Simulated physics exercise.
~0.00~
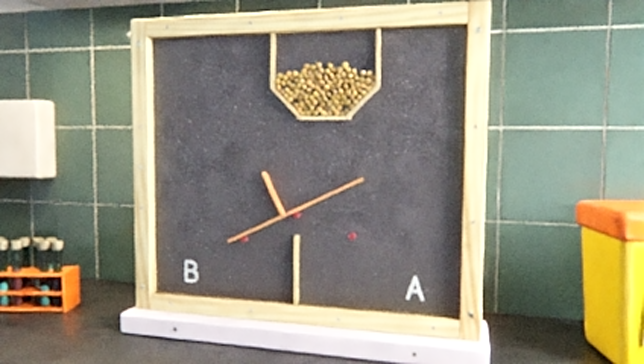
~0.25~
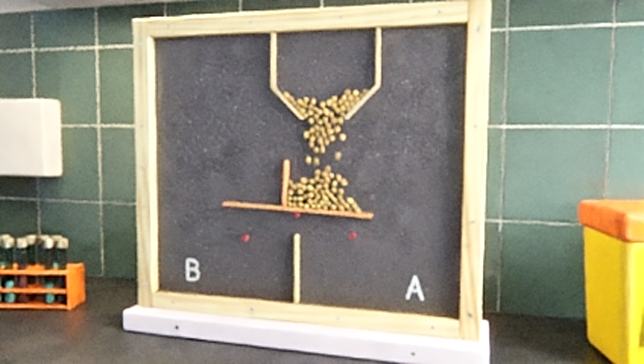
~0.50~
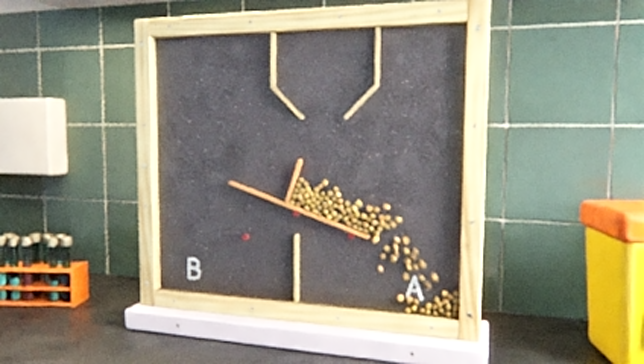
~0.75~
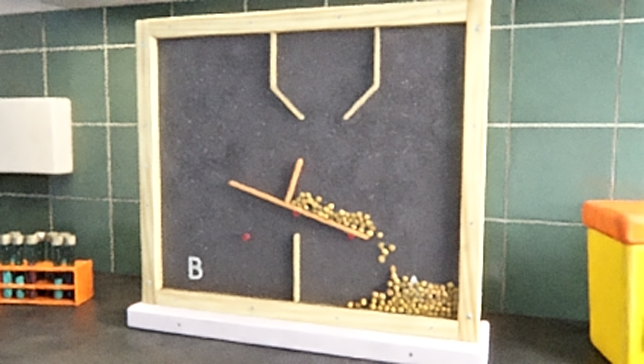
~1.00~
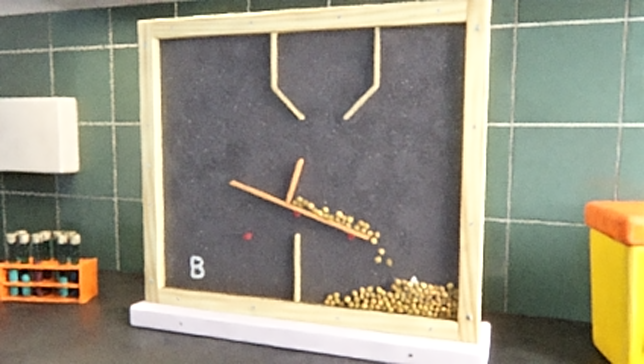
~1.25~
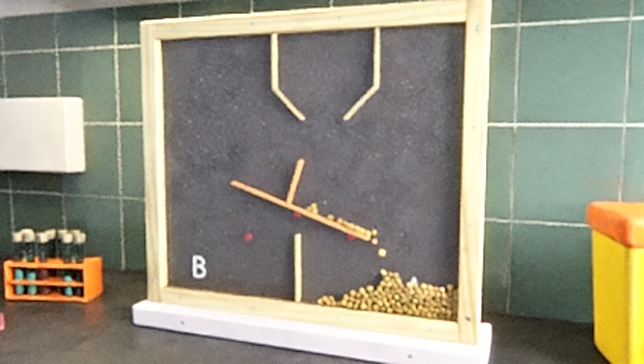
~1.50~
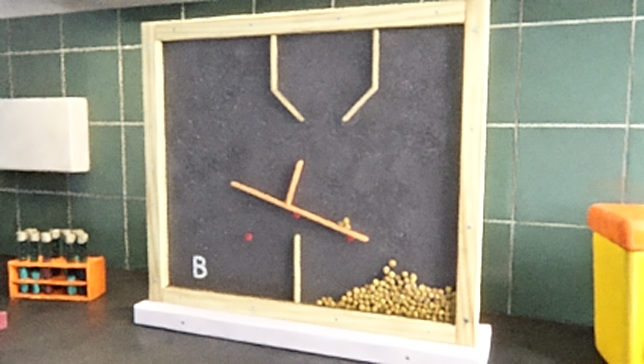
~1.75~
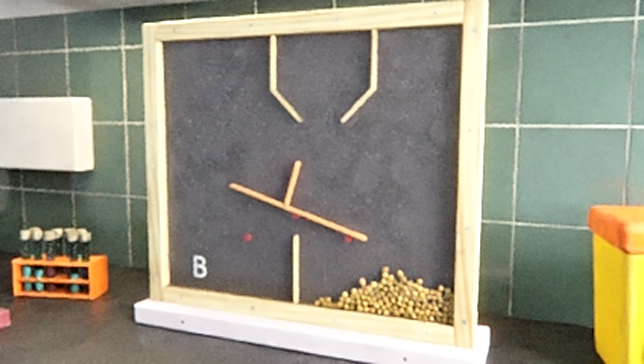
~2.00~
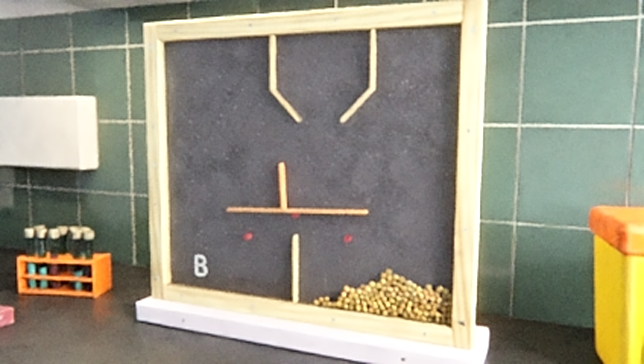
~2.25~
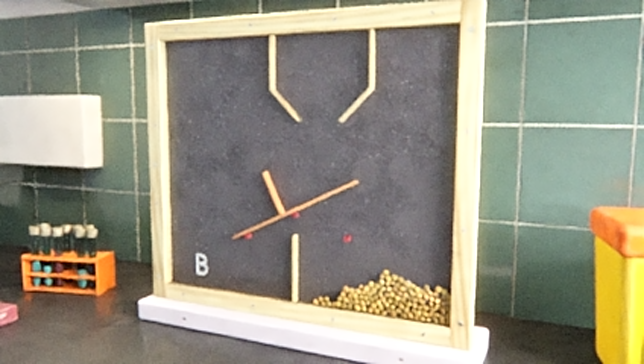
The video shows chickpeas dropping from a hopper onto a pivoting orange tray, which swings from leaning left to tilting down on the right and spills them all into bin A. Once emptied, the tray rocks back to lean left, leaving bin B empty.
